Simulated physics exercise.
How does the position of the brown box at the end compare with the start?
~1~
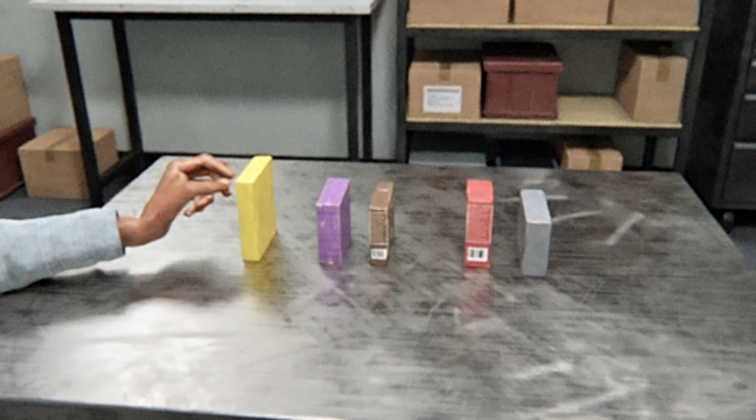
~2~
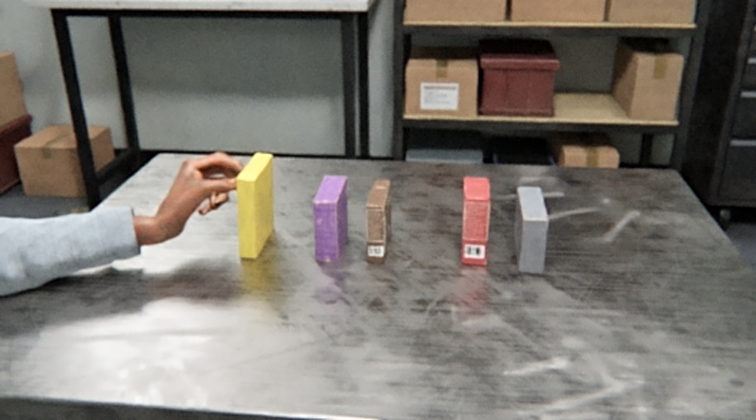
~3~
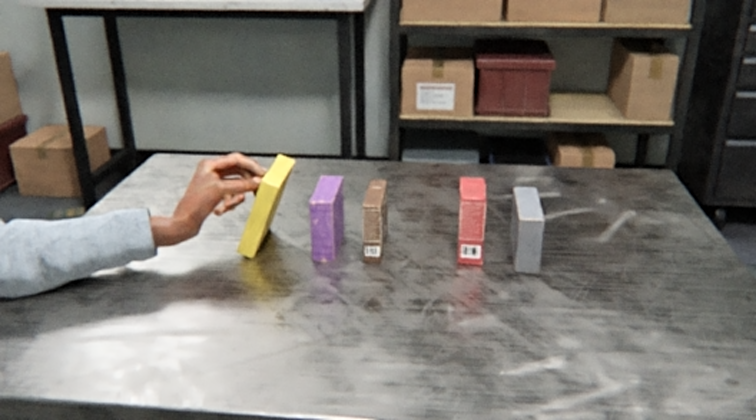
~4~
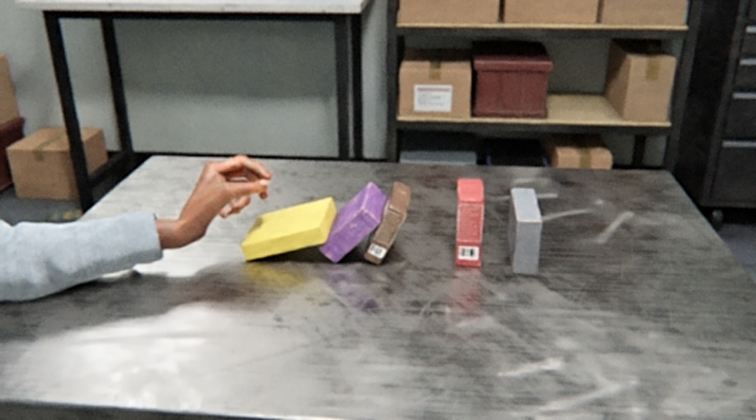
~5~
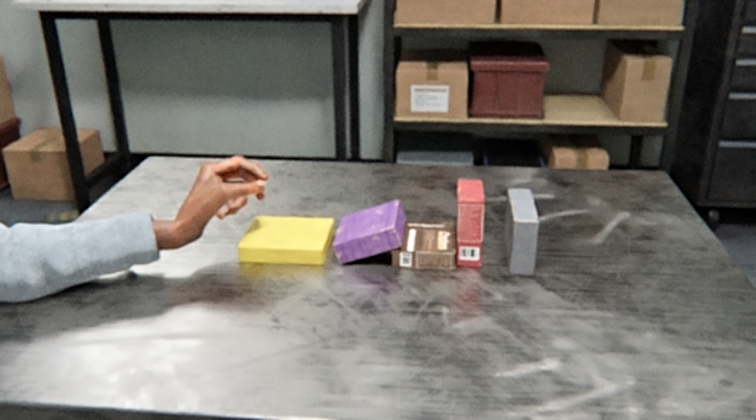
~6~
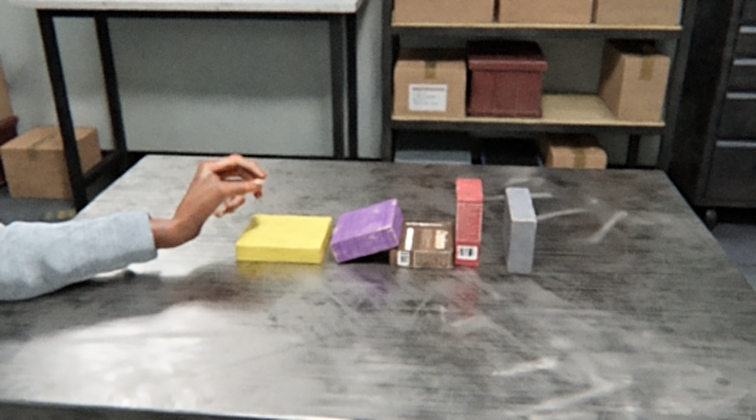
The brown box stands upright at the start, but at the end it is lying on its side.
